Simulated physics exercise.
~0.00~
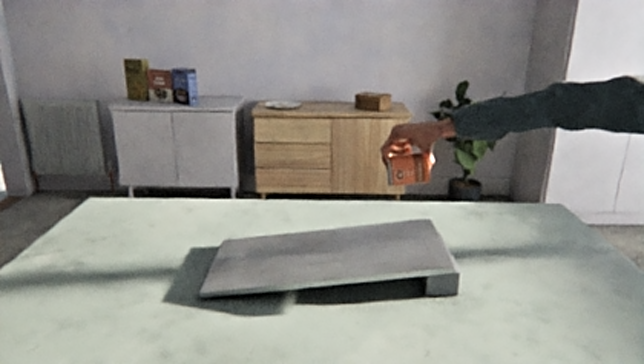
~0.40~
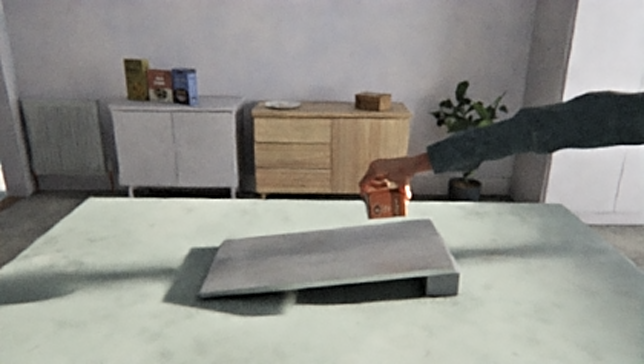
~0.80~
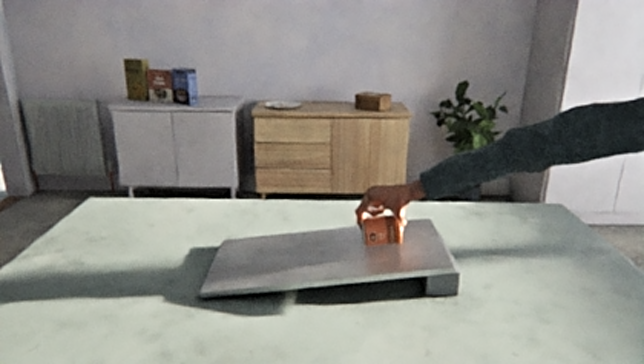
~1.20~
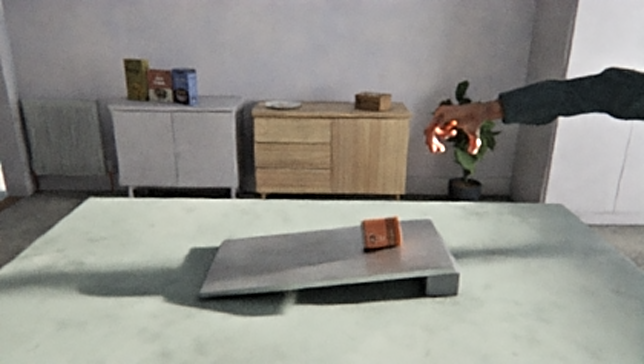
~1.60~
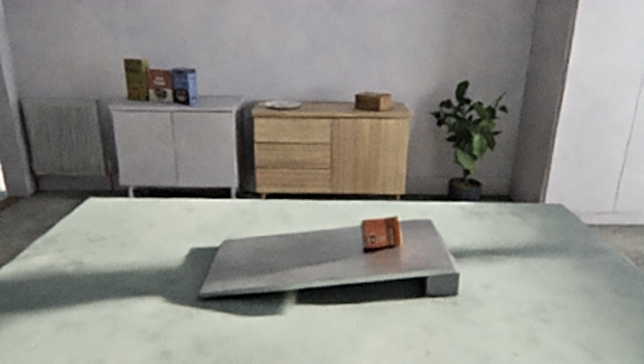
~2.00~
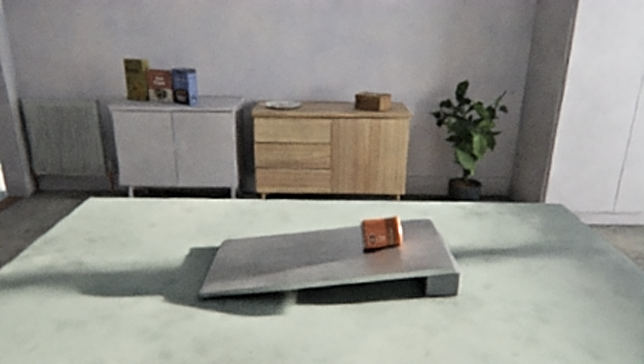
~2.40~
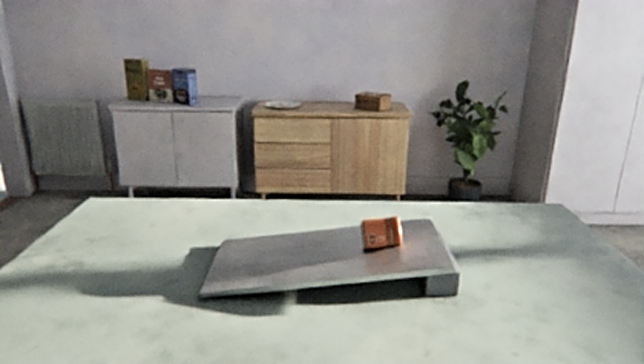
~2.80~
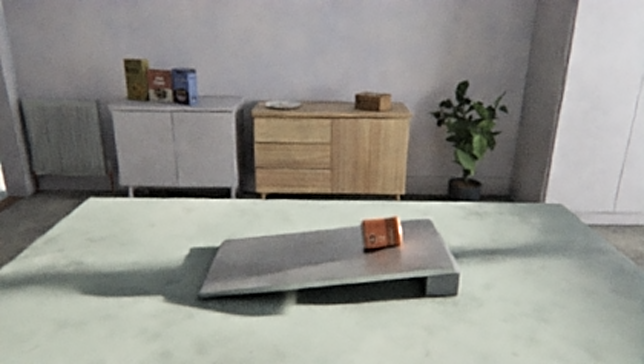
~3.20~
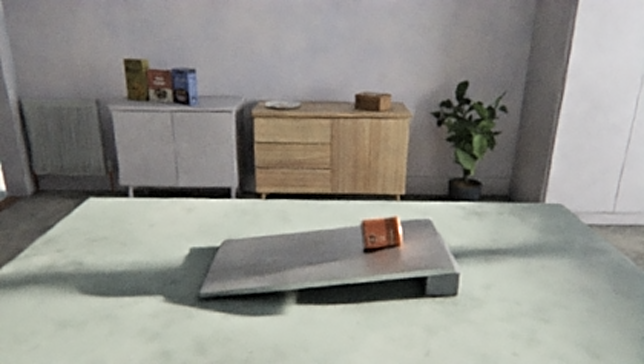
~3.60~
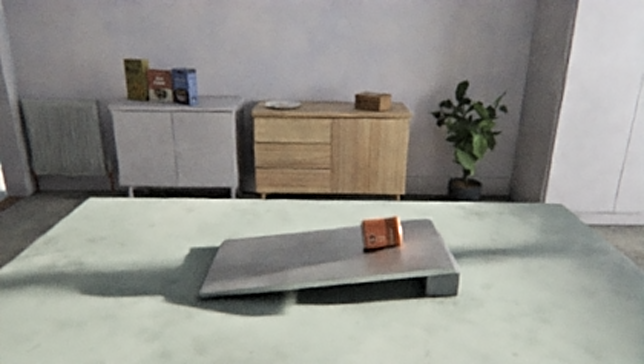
Orange tin being lowered by a hand onto a tilted grey board, then staying put on the slope after the hand withdraws.
